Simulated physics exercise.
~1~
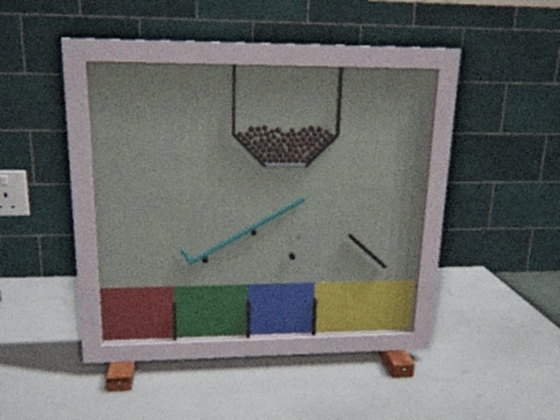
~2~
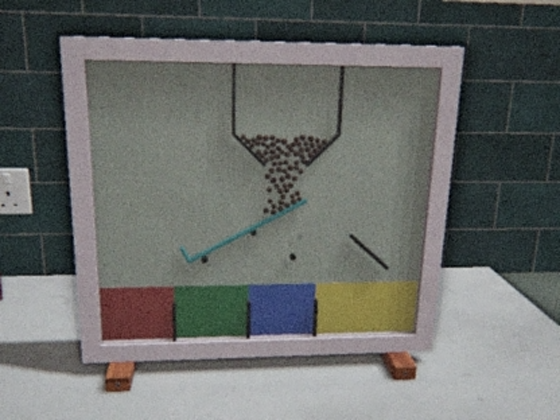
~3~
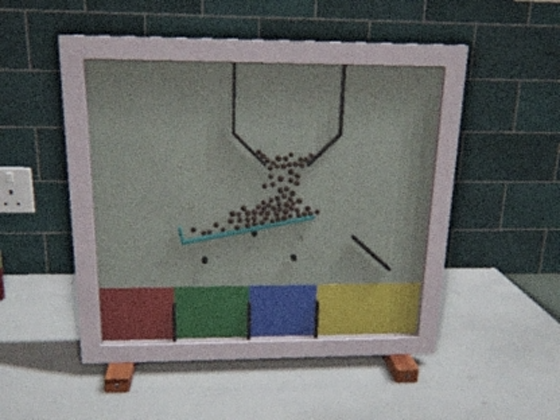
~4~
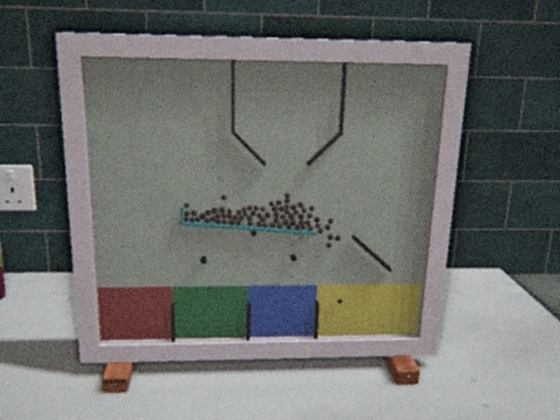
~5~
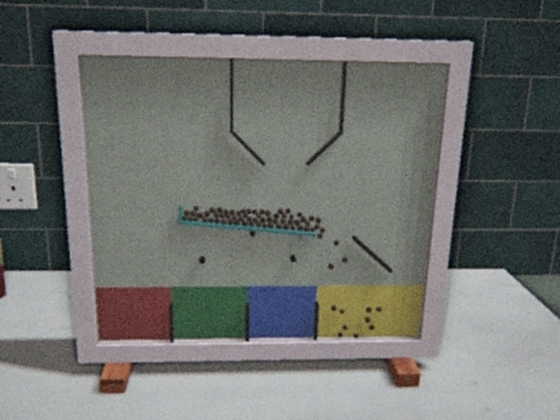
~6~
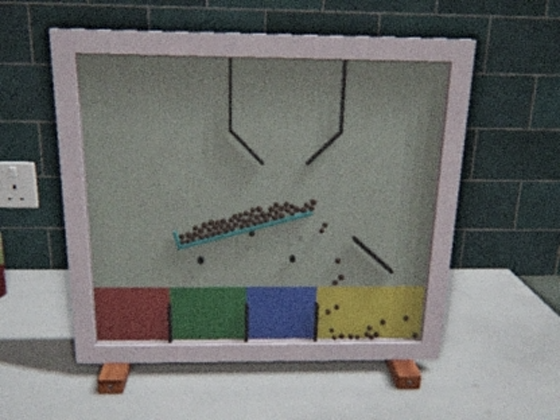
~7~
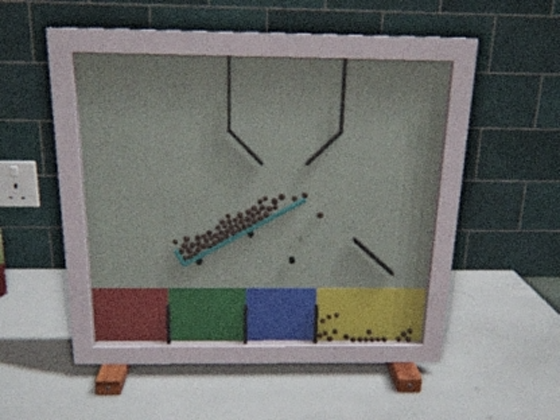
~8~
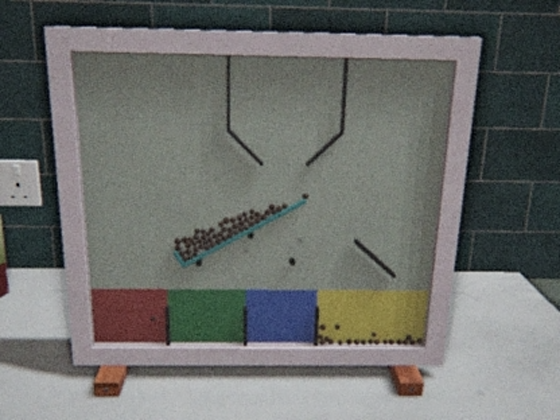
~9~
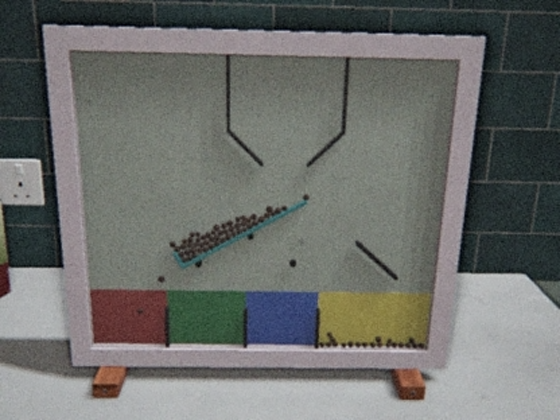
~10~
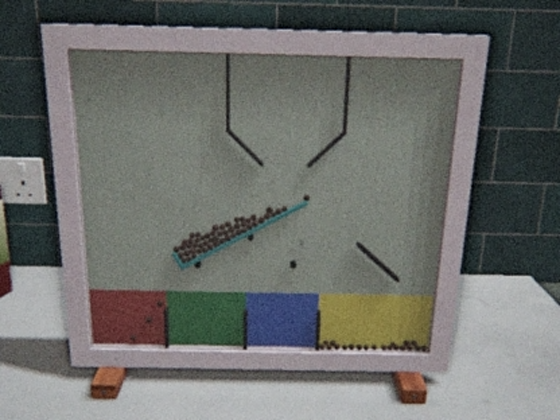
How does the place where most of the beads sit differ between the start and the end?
At the start the beads are all held in the hopper at the top of the case. By the end most of them lie lower down, heaped on the tilted turquoise rocker, with some in the yellow bin and a few in the red one.
On a pale counter before dark green tiles, a flat display case in a light frame is seen from the front, the camera drifting slightly sideways. Dark beads fill a hopper at the top, above a tilted turquoise rocker, a short dark bar and red, green, blue and yellow bins. The beads pour onto the rocker, which swings until its right end dips, spilling some into the yellow bin. It then tips back down to the left, and a few beads drop into the red bin. Most finally rest heaped on the rocker, with green and blue empty.
